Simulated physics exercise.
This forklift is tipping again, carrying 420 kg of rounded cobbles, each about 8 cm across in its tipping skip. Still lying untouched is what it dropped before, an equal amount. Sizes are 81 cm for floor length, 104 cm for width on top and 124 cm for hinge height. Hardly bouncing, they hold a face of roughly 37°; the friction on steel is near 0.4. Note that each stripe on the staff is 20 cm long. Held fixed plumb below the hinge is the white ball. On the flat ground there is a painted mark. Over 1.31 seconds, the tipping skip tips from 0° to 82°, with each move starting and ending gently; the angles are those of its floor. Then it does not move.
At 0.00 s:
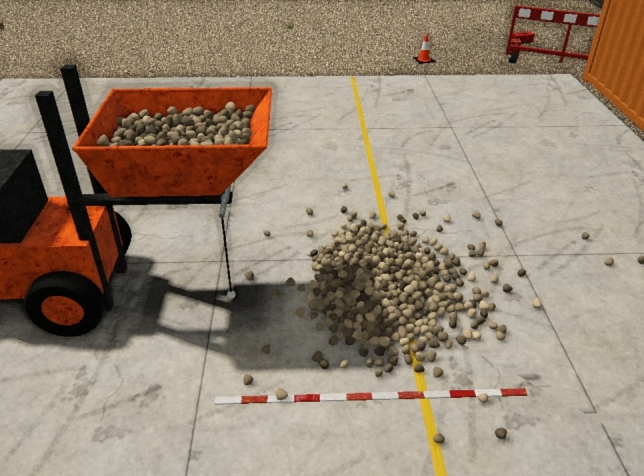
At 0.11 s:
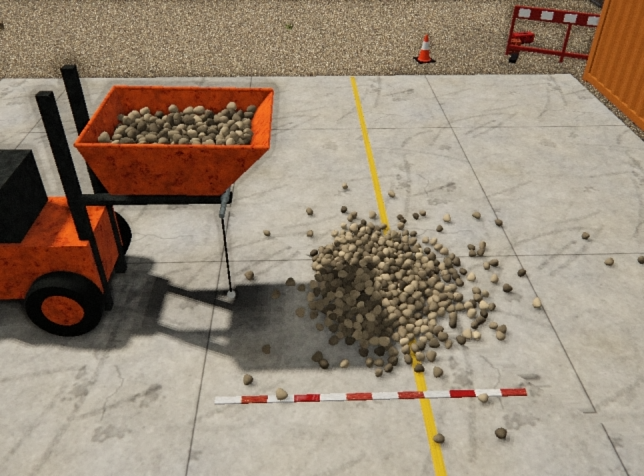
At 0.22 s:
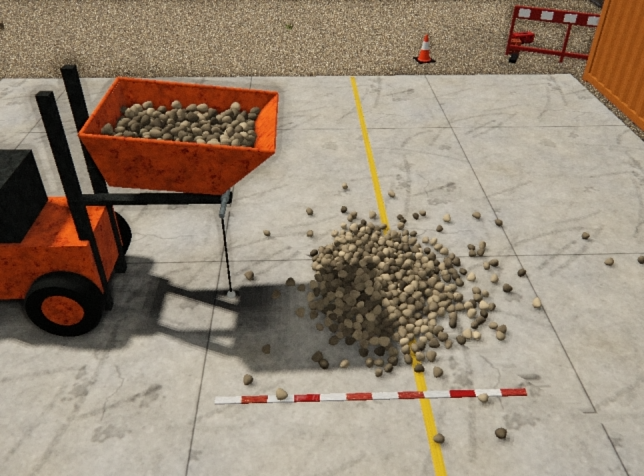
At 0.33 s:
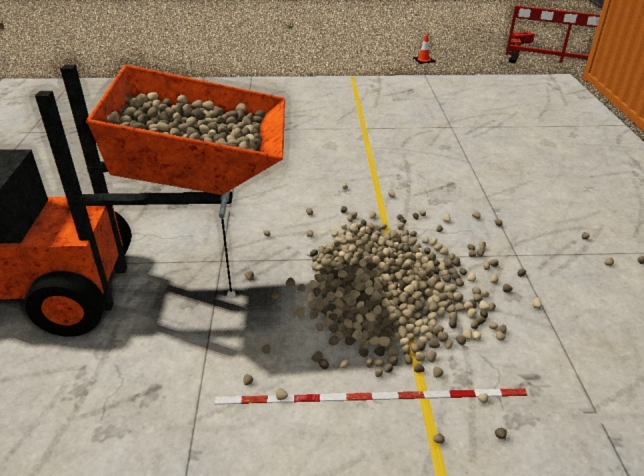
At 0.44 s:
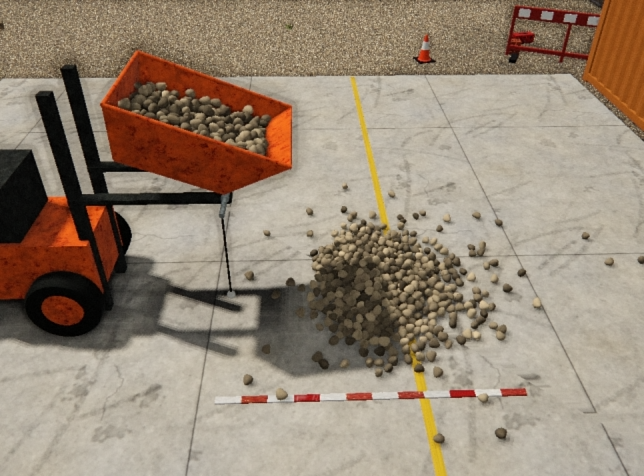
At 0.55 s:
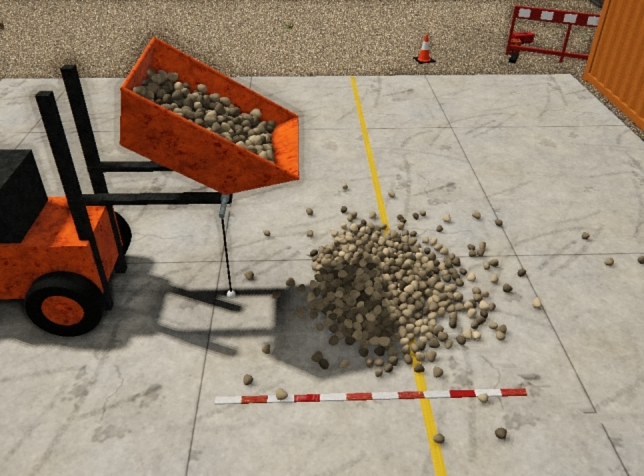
Orange forklift raising the back of its stone-filled skip, tilting it down toward the right beside a cobble pile on concrete.
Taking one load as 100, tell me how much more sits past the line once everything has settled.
Some 36 per cent is added.
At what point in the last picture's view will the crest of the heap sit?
In the last view, close to (370, 263).
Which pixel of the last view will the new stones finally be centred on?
Around (373, 277) in the last picture.
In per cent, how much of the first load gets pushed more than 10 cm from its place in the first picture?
35 %.
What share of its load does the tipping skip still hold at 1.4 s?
Close to 50 in a hundred.
After 1.0 s the floor is at 69°; in per cent of one load, 100 in the tipping skip, 68 short of the line, 32 past the line; the foremost stones are at (564, 267).
After 1.4 s the floor is at 82°; in per cent of one load, 52 in the tipping skip, 116 short of the line, 32 past the line; the foremost stones are at (564, 267).
After 1.8 s the floor is at 82°; in per cent of one load, 10 in the tipping skip, 138 short of the line, 52 past the line; the foremost stones are at (564, 267).
After 4.3 s the floor is at 82°; in per cent of one load, 0 in the tipping skip, 131 short of the line, 68 past the line; the foremost stones are at (622, 306). Net gain past the line, 36.
